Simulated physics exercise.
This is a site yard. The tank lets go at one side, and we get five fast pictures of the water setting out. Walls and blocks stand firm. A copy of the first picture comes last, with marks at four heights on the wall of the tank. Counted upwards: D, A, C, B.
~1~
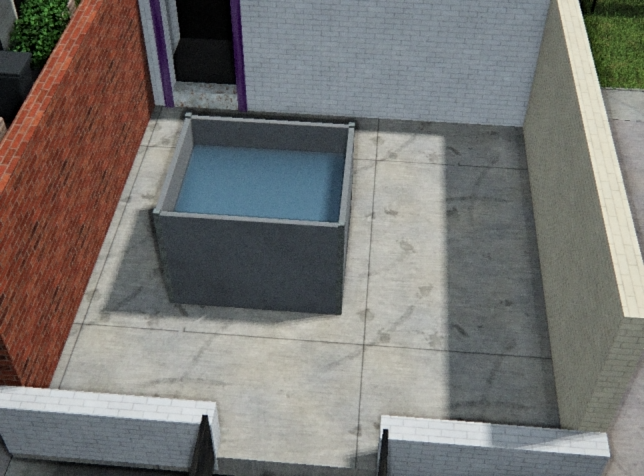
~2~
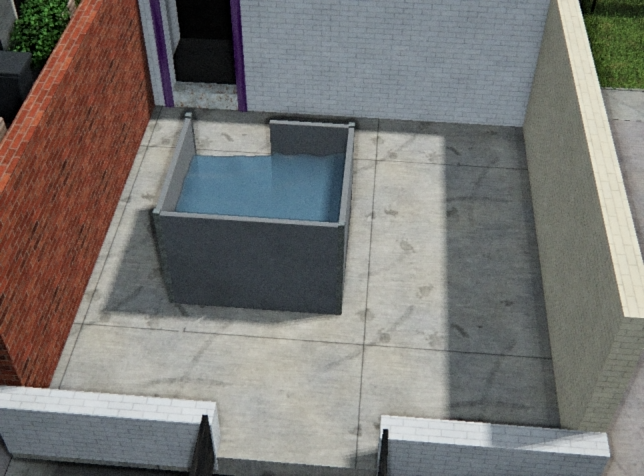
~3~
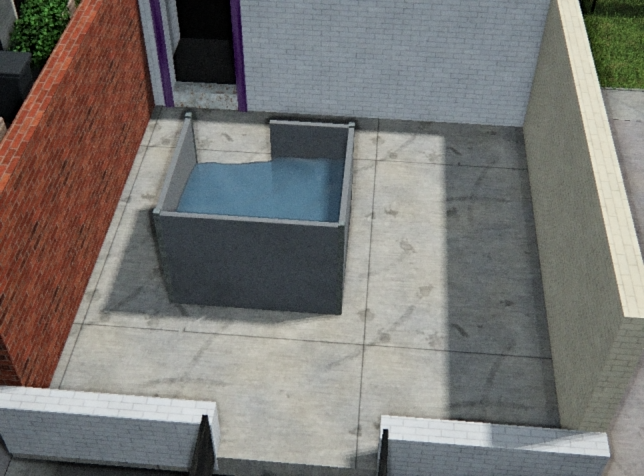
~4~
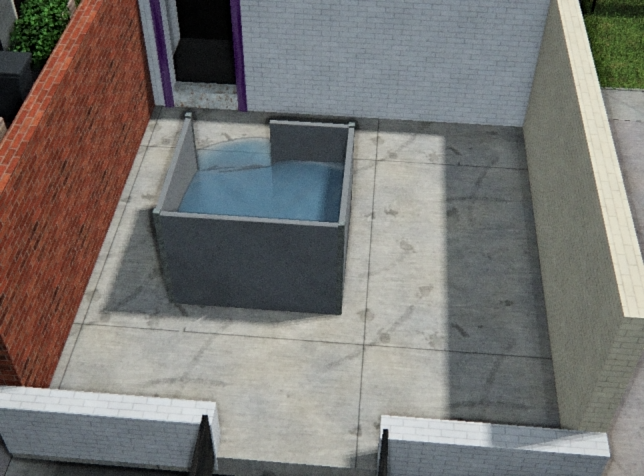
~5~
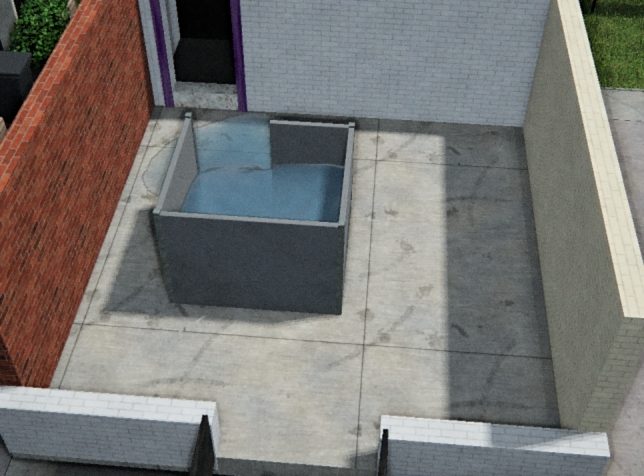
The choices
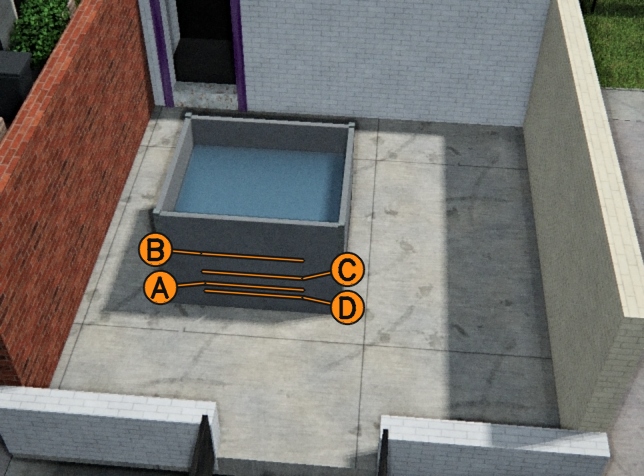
Water in a grey tank slopes and pours out through a gap opened in its back wall, spreading over the concrete yard.
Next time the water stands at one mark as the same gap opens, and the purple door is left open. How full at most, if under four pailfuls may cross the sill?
The answer is mark C.
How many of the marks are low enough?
Three.
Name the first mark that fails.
Here it is mark B.
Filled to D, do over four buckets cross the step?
No, that is safe.
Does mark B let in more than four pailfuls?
Yes, that goes wrong.
On the marked copy, A at (253, 286); B at (251, 257); C at (252, 275); D at (254, 294); from the bottom up D, A, C, B.
If A is chosen, nothing gets over.
If B is chosen, about 10 bucketfuls get in.
If C is chosen, a bucket or two gets in.
If D is chosen, nothing gets over.
